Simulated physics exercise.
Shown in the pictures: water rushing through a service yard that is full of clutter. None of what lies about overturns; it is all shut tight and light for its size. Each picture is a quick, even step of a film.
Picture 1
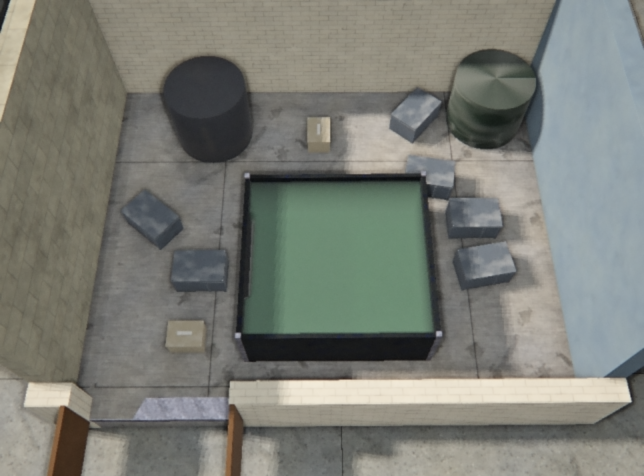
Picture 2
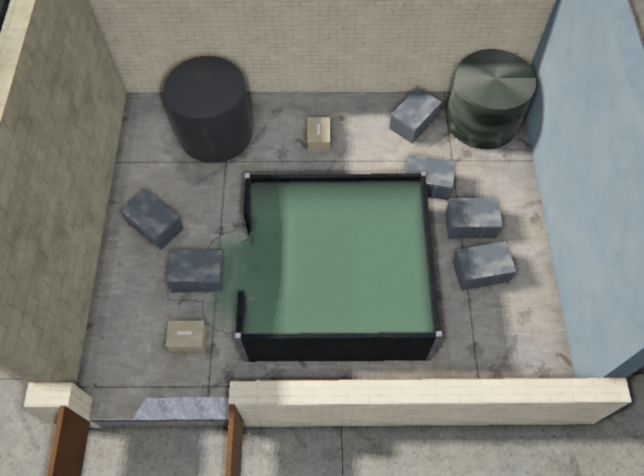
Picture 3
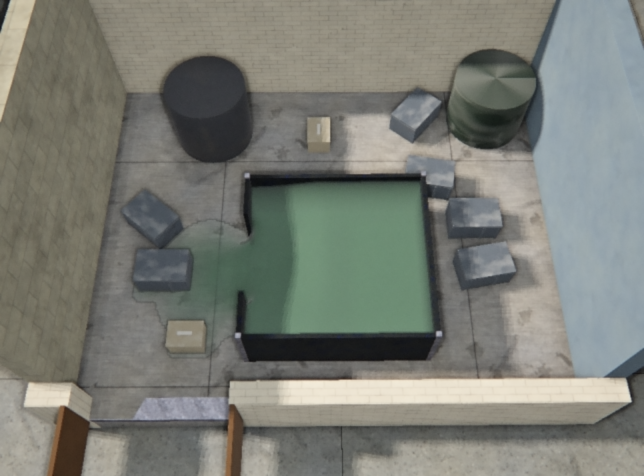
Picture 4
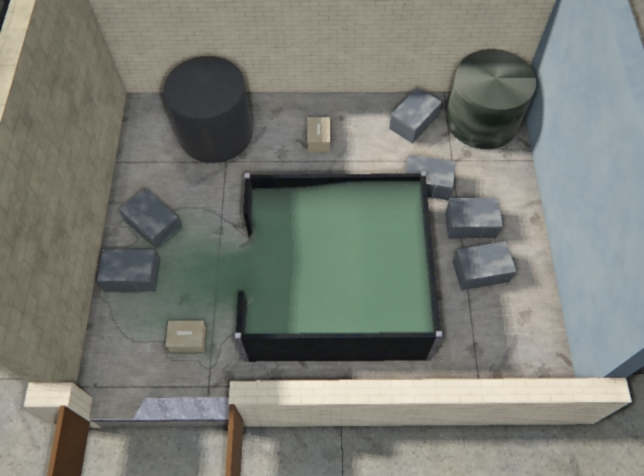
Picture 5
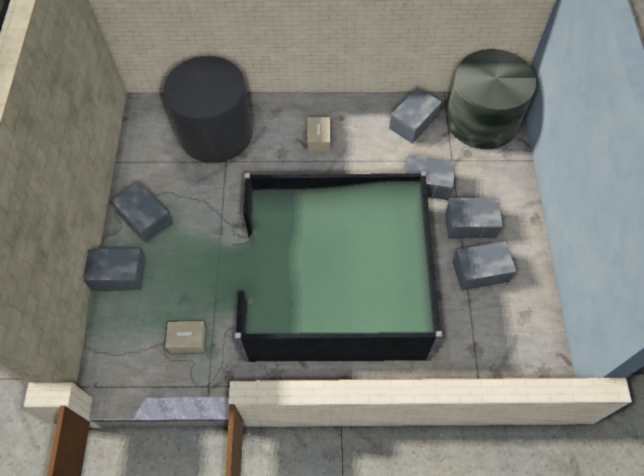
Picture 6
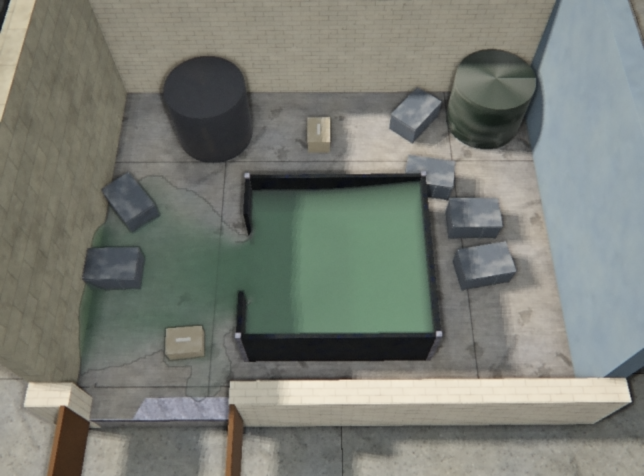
The clip opens on a walled yard scattered with grey blocks and small tan boxes around a dark-sided tank of green water. A gap appears in the tank's left side and water spreads out, pushing the nearest grey block left. The upper-left block then shifts and turns as water reaches the left wall.
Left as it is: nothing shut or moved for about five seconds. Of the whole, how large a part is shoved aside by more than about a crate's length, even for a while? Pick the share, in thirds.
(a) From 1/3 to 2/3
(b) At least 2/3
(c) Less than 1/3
From 1/3 to 2/3 (a).
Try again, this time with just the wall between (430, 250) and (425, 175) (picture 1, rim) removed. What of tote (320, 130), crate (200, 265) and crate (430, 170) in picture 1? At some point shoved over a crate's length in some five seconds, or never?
Listed in turn, ends up that far off, never travels that far, ends up that far off.
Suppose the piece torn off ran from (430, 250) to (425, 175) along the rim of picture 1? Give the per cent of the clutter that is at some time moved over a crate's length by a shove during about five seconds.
That works out to about 60 per cent of them.
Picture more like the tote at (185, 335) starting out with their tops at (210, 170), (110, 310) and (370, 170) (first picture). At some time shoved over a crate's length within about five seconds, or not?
Okay, in order the twins go a long way, a long way, nowhere much.
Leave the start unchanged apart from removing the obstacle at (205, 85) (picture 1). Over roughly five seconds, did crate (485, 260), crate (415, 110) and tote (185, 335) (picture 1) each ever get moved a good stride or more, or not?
Item one stayed under the mark, item two went the distance, item three went the distance.
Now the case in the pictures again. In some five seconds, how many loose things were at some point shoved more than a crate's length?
Counting them up gives 4.
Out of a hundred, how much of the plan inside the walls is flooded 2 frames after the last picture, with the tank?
I'd estimate around 35 percent.
A moment on, 2 of 8 are well off their spots; 2 afloat.
Next, 3 of 8 are well off their spots; 2 afloat.
Later, 3 of 8 are well off their spots; 2 afloat.
In the end, 4 of 8 are well off their spots, and 4 have been at some point; 4 afloat.
